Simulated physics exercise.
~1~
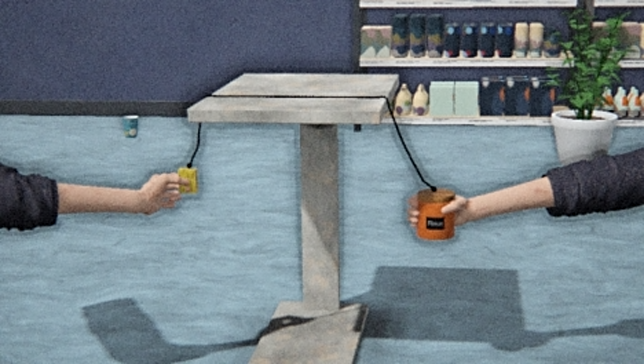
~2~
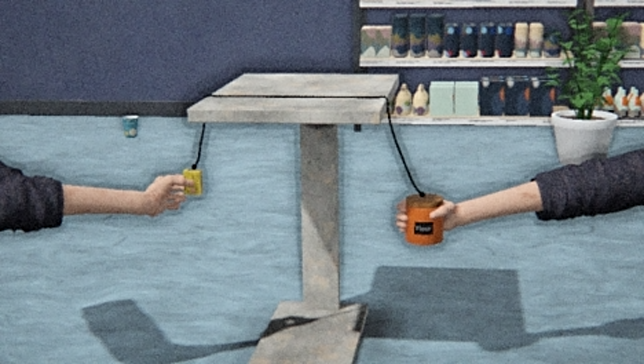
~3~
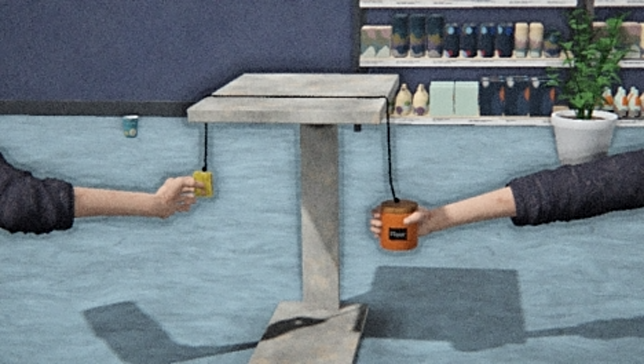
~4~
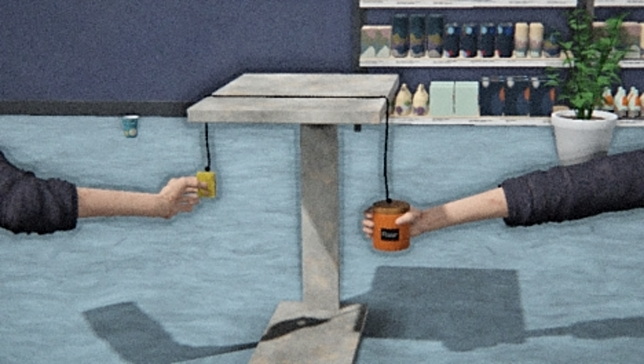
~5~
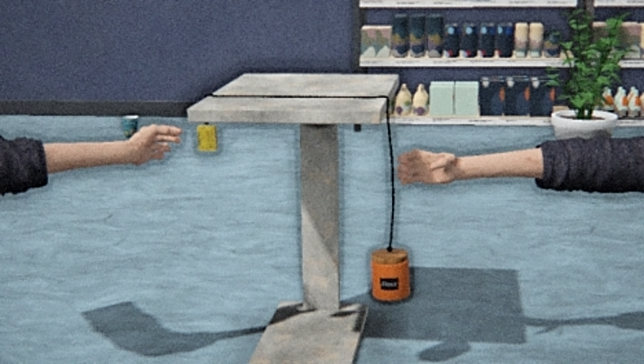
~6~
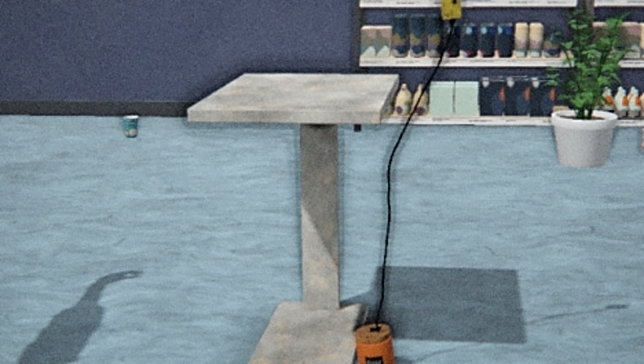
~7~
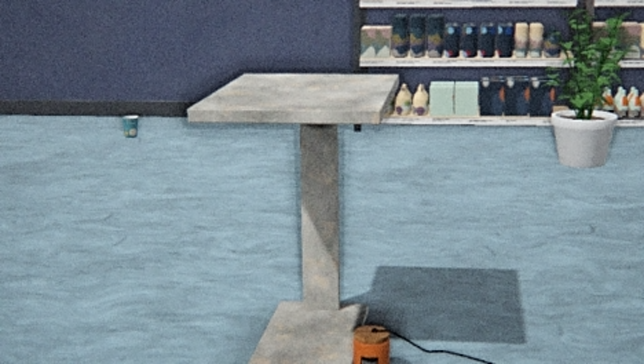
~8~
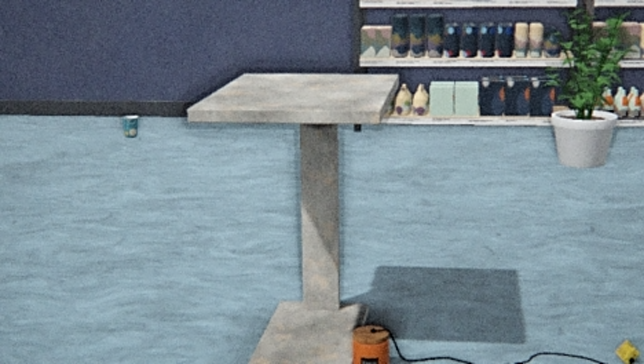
A yellow matchbox and an orange jar hang from a dark string laid across the top of a small grey table, each held by a hand reaching in from its side. The hands ease both things inward until they hang close below the edges. Then the hands let go and draw back, and the jar drops on the right while the matchbox rises on the left. The string runs over the top, whipping the matchbox up and across to the right. The jar lands by the table's base, and the matchbox ends on the floor at far right.
